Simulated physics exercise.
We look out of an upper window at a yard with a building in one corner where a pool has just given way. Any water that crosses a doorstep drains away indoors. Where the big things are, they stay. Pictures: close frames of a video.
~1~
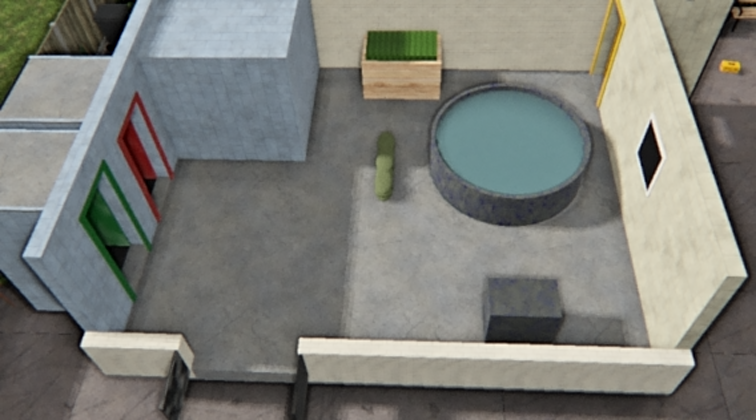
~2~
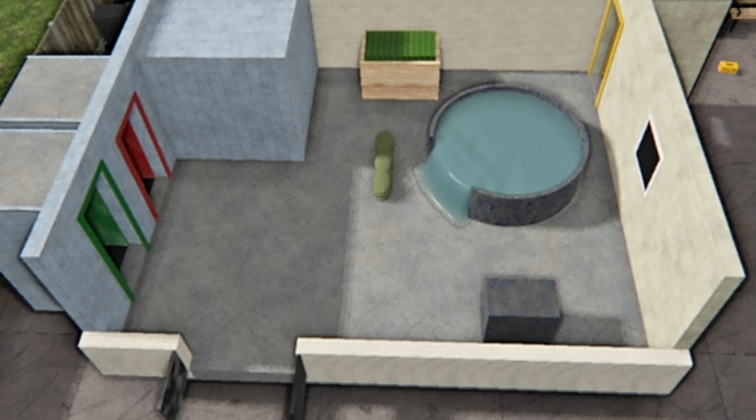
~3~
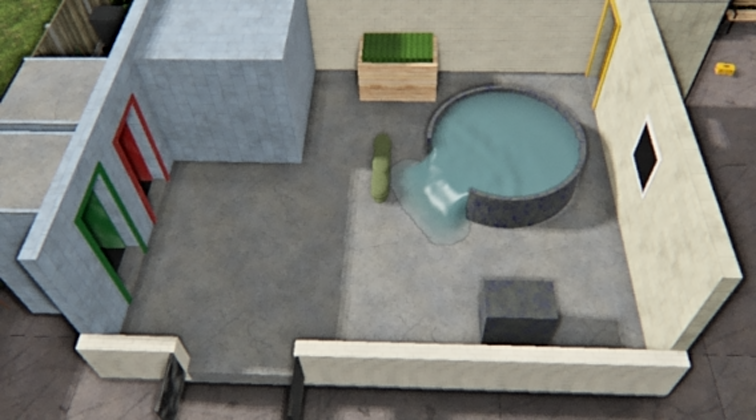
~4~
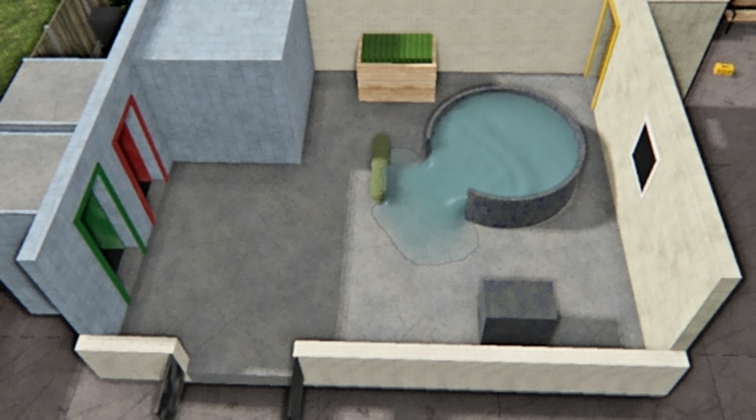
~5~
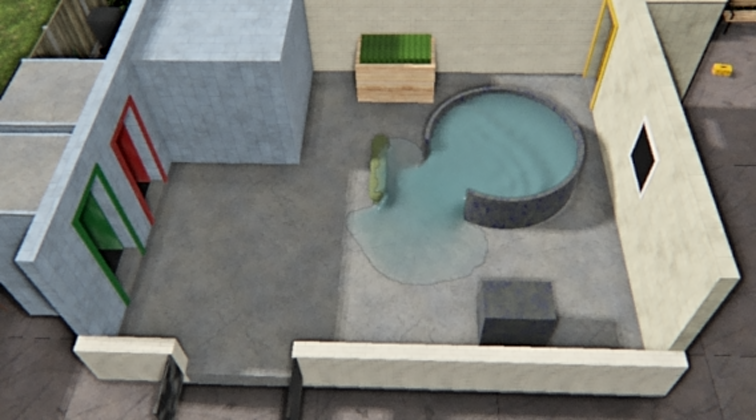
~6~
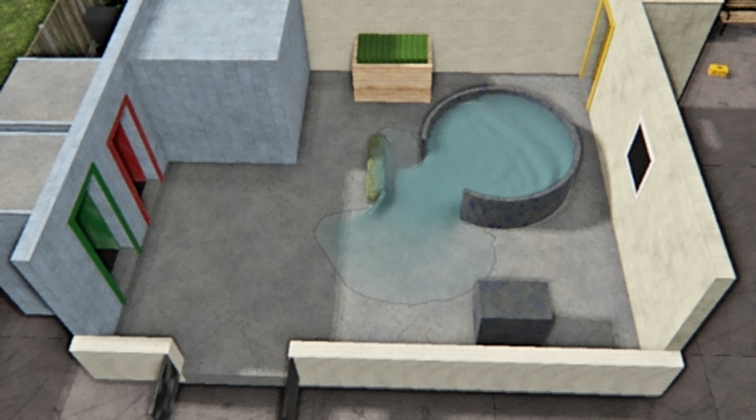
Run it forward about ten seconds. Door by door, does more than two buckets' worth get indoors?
Result: The red door gets two buckets or fewer; the yellow door gets over two buckets; the green door gets two buckets or fewer.
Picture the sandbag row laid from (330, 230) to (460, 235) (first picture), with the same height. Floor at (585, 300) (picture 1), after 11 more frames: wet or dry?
There: Dry.
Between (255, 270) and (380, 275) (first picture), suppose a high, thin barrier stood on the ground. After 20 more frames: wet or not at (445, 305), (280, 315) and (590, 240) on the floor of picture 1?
Reading the points as listed, I get deluged, then deluged, then left untouched.
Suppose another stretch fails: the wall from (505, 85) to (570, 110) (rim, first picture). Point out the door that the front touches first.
My answer is the door marked yellow.
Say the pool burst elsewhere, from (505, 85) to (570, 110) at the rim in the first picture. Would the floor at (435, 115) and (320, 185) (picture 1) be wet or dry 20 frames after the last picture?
Well, the first place would be submerged and the second one still bare.
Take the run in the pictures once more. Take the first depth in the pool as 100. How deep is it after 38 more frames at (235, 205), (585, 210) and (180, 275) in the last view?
In order: 10, 2, 10 %.
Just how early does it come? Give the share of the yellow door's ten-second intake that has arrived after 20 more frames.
Near 0 %, I'd say.
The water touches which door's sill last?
Going by the pictures, I'd say the one in yellow.
A moment on, water covers 35 % of the floor; the red door not reached, the yellow door not reached, the green door not reached.
Next, water covers 55 % of the floor; the red door not reached, the yellow door not reached, the green door not reached.
Then, water covers 65 % of the floor; the red door wet at the sill, nothing in, the yellow door not reached, the green door wet at the sill, nothing in.
Later, water covers 85 % of the floor; the red door wet at the sill, nothing in, the yellow door over two buckets in, the green door wet at the sill, nothing in.
In the end, water covers 100 % of the floor; the red door wet at the sill, nothing in, the yellow door far over two buckets in, the green door wet at the sill, nothing in.
